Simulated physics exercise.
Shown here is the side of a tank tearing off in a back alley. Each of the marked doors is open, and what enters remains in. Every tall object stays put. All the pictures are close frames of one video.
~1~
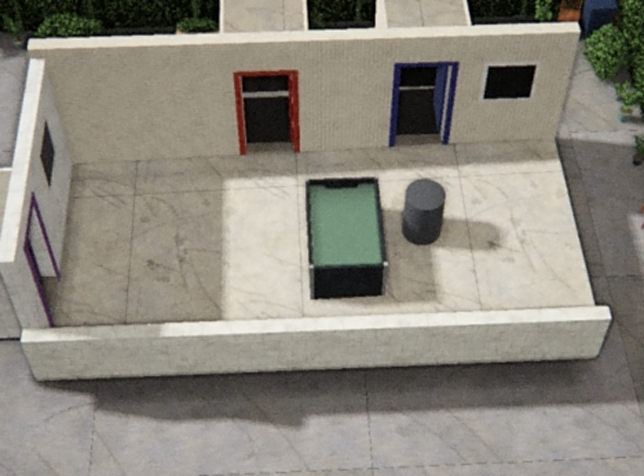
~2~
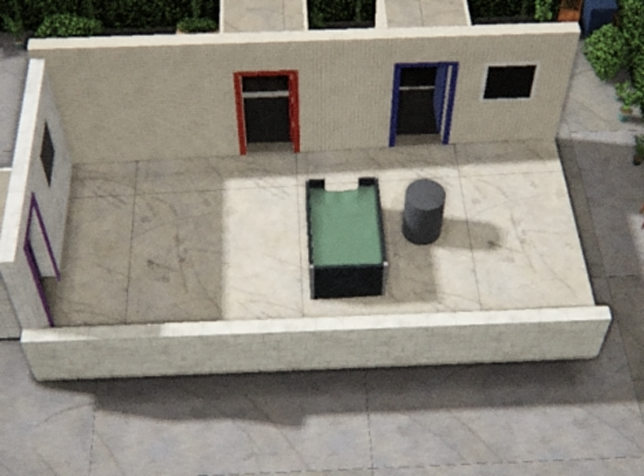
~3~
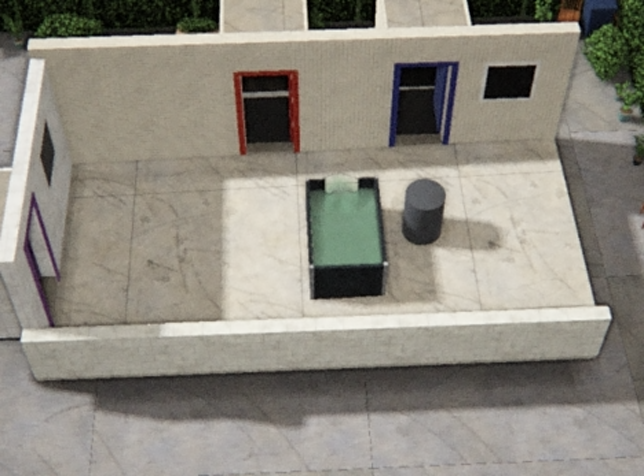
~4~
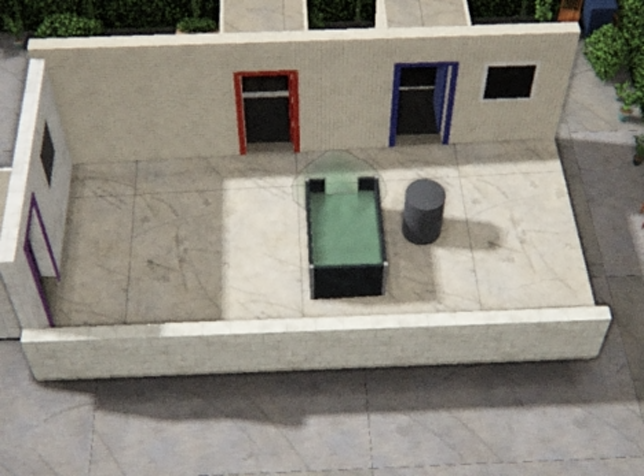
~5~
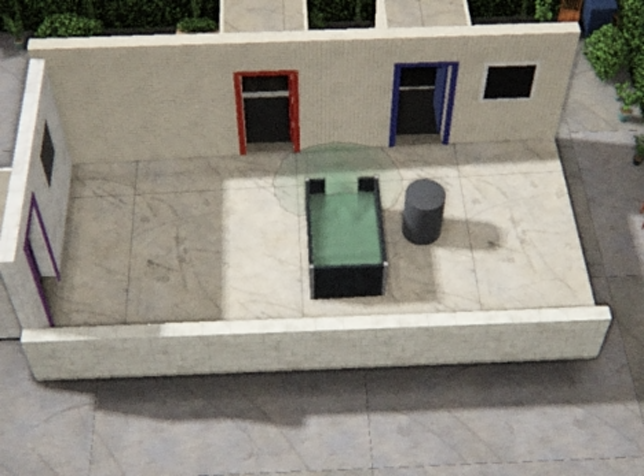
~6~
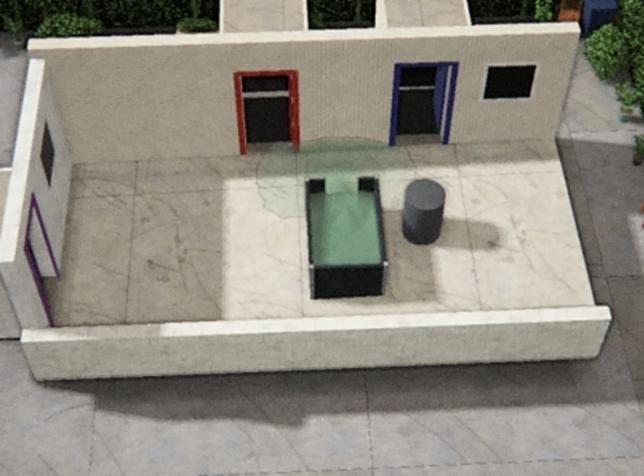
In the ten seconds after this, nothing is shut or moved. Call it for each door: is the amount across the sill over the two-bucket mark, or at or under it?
My call: The purple door at or under the mark, the blue door over the mark, the red door over the mark.
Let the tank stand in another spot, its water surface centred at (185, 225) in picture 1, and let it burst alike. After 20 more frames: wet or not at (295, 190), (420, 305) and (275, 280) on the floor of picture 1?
I'd say swamped for the first, still dry for the second and still dry for the third.
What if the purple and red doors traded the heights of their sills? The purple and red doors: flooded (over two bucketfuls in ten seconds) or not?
The purple one exceeds the limit and the red one remains below the limit.
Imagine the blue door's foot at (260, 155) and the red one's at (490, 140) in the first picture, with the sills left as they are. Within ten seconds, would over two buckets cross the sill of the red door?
Result - the red one stays within limits.
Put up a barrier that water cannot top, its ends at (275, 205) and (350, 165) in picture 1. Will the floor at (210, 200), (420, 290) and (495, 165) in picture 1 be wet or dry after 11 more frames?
First spared, then spared, then soaked.
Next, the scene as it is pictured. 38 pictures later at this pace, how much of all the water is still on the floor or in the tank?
My reckoning gives about 78 %.
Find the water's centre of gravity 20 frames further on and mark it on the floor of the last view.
Roughly (312, 212).
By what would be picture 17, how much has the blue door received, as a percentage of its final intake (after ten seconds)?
It should be near 50 percent of the ten-second total.
A moment on, water covers 15 % of the floor; the purple door not reached, the blue door under two buckets in, the red door over two buckets in.
Next, water covers 25 % of the floor; the purple door not reached, the blue door over two buckets in, the red door over two buckets in.
Then, water covers 40 % of the floor; the purple door not reached, the blue door over two buckets in, the red door far over two buckets in.
Later, water covers 55 % of the floor; the purple door wet at the sill, nothing in, the blue door over two buckets in, the red door far over two buckets in.
In the end, water covers 75 % of the floor; the purple door wet at the sill, nothing in, the blue door over two buckets in, the red door far over two buckets in.
